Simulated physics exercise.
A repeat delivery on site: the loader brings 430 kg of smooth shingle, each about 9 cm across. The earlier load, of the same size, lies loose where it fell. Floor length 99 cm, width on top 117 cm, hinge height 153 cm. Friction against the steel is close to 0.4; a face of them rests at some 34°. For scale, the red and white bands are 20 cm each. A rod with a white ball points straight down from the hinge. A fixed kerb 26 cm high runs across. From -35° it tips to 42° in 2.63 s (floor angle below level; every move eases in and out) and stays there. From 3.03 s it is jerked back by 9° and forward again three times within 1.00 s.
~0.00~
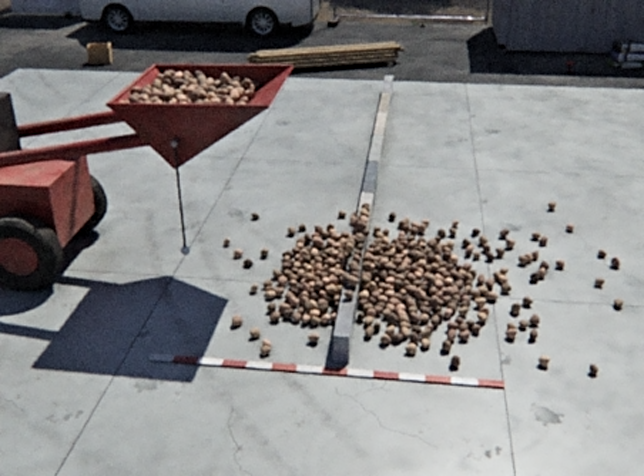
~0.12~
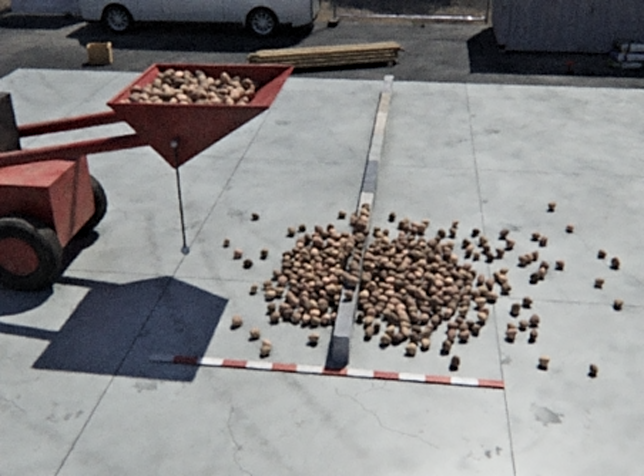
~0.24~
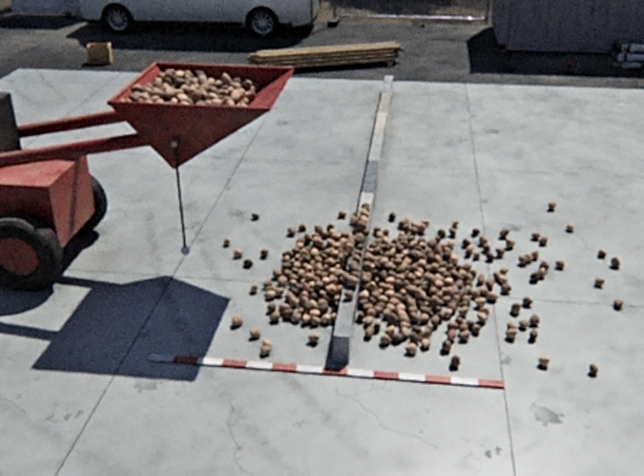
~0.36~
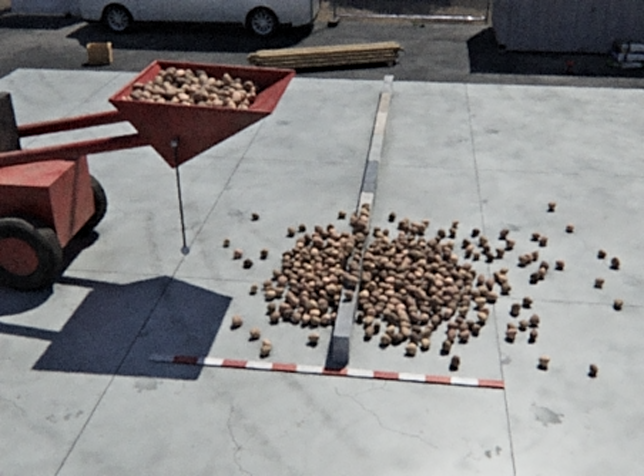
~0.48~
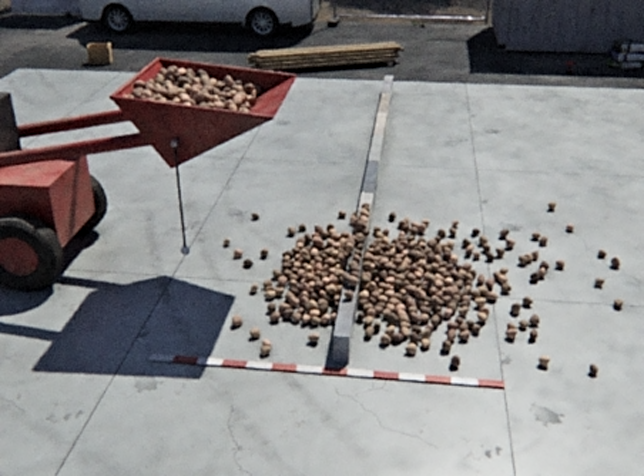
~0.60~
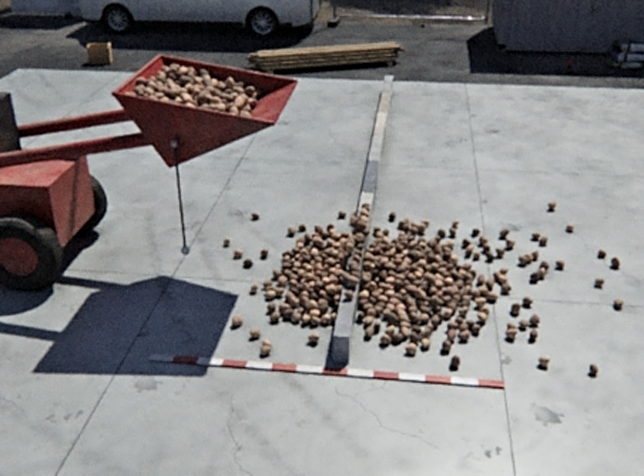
A red loader bucket full of brownish stones hangs at the left over a sunlit pale concrete yard, seen from above by a still camera. A loose heap of similar stones lies right of centre across a narrow grey kerb, behind a red-and-white banded strip, with a white vehicle and stacked planks behind. The raised bucket slowly tilts slightly forward to the right, its stones barely shifting, while the heap stays still.
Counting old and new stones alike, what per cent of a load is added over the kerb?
About 1 per cent.
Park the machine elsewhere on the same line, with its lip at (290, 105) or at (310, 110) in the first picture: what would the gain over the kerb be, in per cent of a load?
About 10 and 25 per cent.
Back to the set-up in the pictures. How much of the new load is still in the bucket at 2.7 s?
About 0 per cent.
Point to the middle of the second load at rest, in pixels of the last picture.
Their middle is at about (307, 264).
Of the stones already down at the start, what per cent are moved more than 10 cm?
Roughly 10 per cent of them.
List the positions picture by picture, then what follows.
In the first frame, lip at (268, 107), floor tilted -35°, highest stones at (193, 81). The earlier load is highest near (354, 245), 32 cm above ground level, 39 % on this side of the kerb, 60 % over the kerb.
In the second frame, the bucket is at -35°, its lip at (269, 107); the top of the load is at (193, 81); the stones move at 0.0 m/s on average.
In the third frame, the bucket is at -33°, its lip at (270, 110); the top of the load is at (189, 81); the stones move at 0.1 m/s on average.
In the fourth frame, lip at (271, 113), floor tilted -31°, highest stones at (175, 80); the stones move at 0.1 m/s on average.
In the fifth frame, lip at (273, 118), floor tilted -28°, highest stones at (170, 77); the stones move at 0.1 m/s on average.
In the sixth frame, the bucket is at -25°, its lip at (274, 124); the top of the load is at (168, 75); the stones move at 0.1 m/s on average.
After 2.0 s the floor is at 30°; in per cent of one load, 85 in the bucket, 54 on this side of the kerb, 60 over the kerb; the foremost stones are at (588, 266).
After 2.7 s the floor is at 42°; in per cent of one load, 2 in the bucket, 137 on this side of the kerb, 60 over the kerb; the foremost stones are at (588, 266).
After 4.5 s the floor is at 42°; in per cent of one load, 0 in the bucket, 138 on this side of the kerb, 61 over the kerb; the foremost stones are at (588, 266).
After 7.2 s the floor is at 42°; in per cent of one load, 0 in the bucket, 138 on this side of the kerb, 61 over the kerb; the foremost stones are at (588, 266). Net gain over the kerb, 1.
